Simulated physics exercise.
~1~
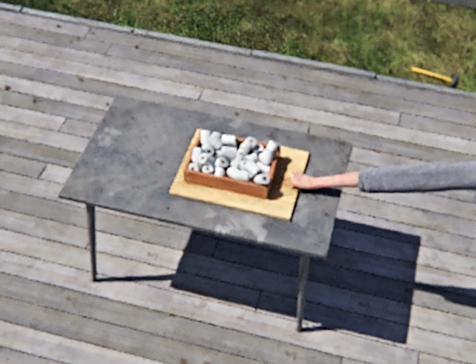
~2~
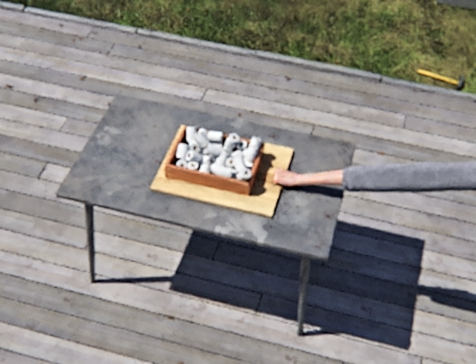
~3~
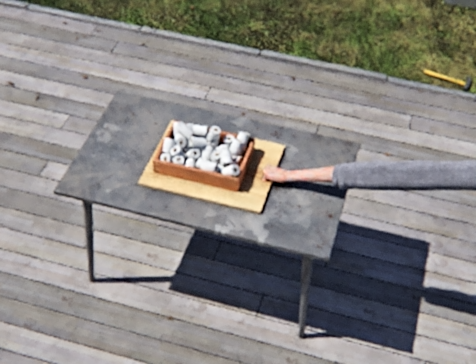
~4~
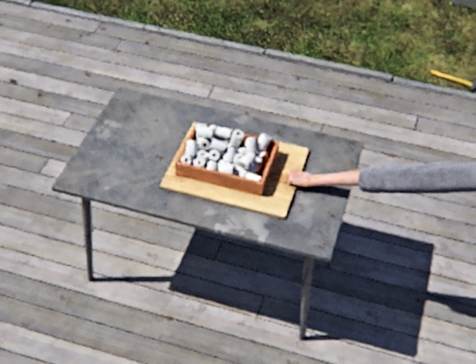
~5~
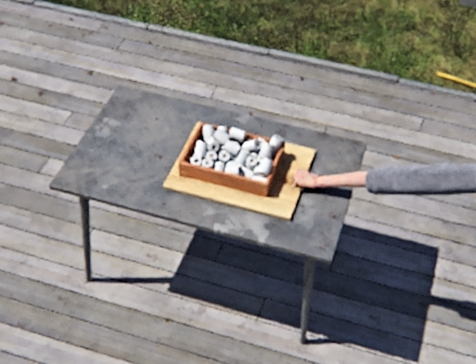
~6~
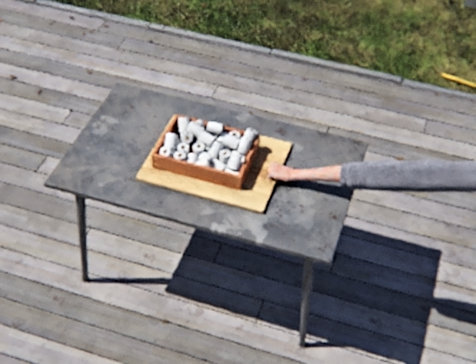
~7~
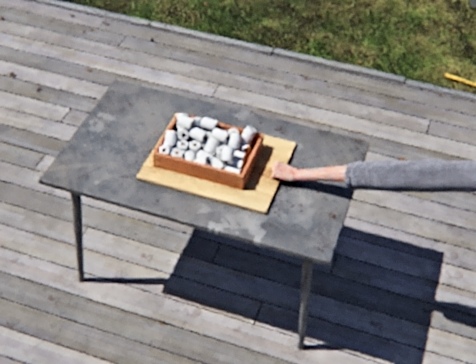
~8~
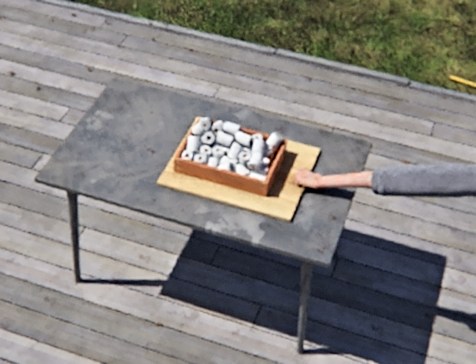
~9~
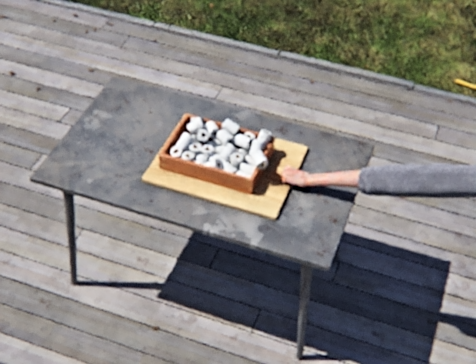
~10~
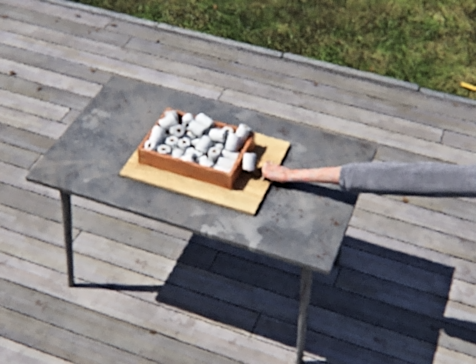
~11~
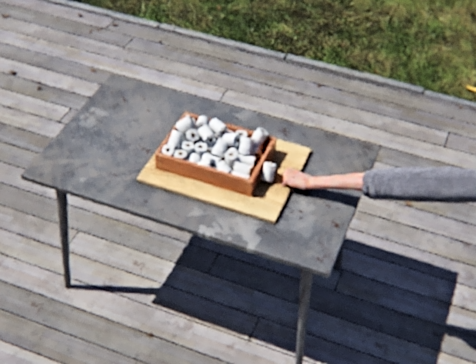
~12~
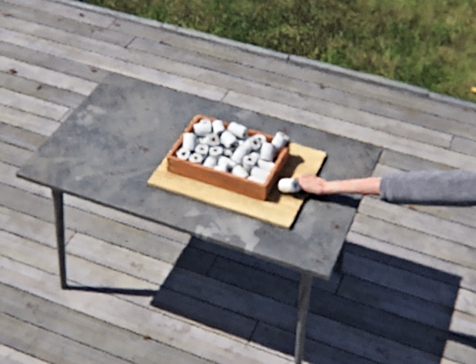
The clip shows a hand sliding a wooden board left and right on a grey outdoor table, jostling white rolls piled in an orange tray on top. Near the end one roll tips out on the right, coming to rest beside the hand while the others stay in the tray.
